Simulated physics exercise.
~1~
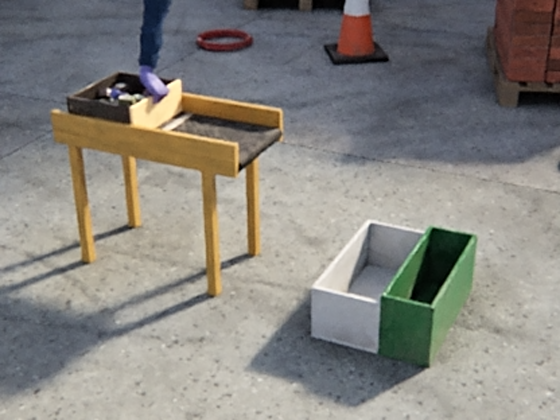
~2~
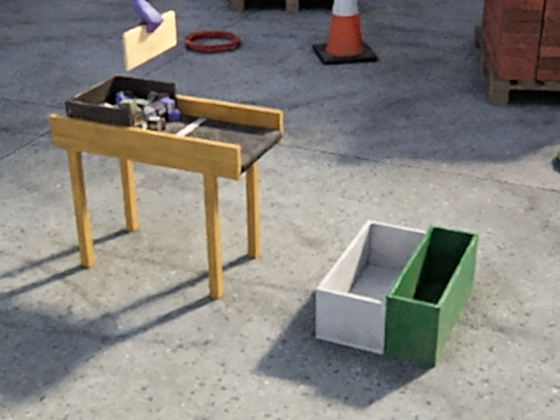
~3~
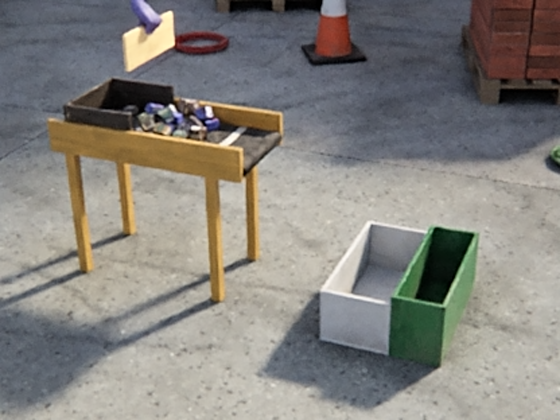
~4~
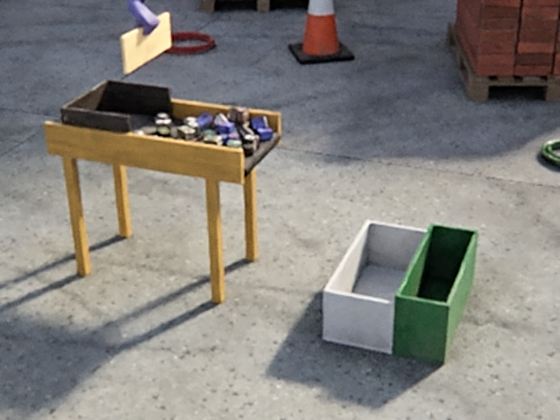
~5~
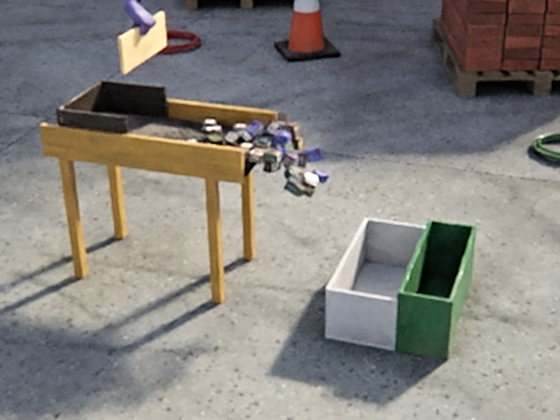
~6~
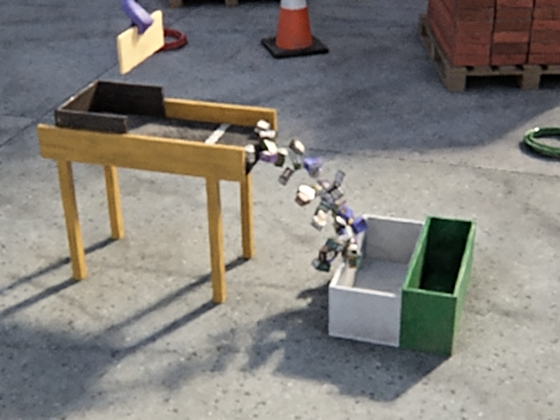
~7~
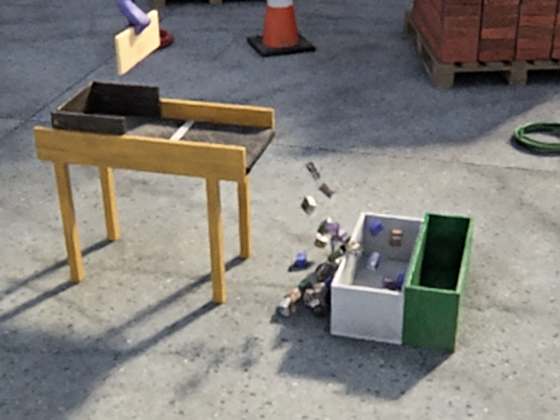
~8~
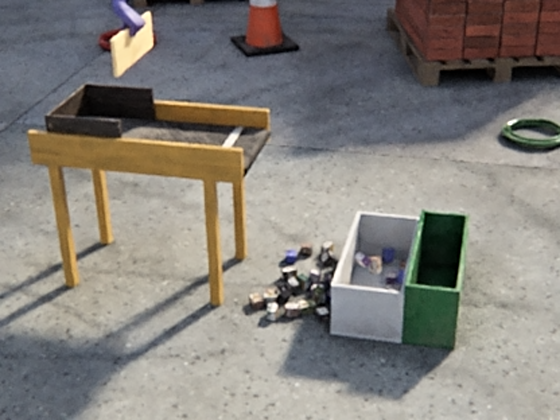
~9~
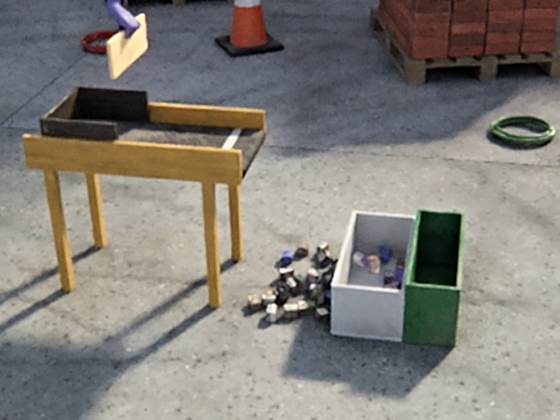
Small cartons riding a belt off a raised table after a gate lifts, some landing in a white tote, most piling up short of it.
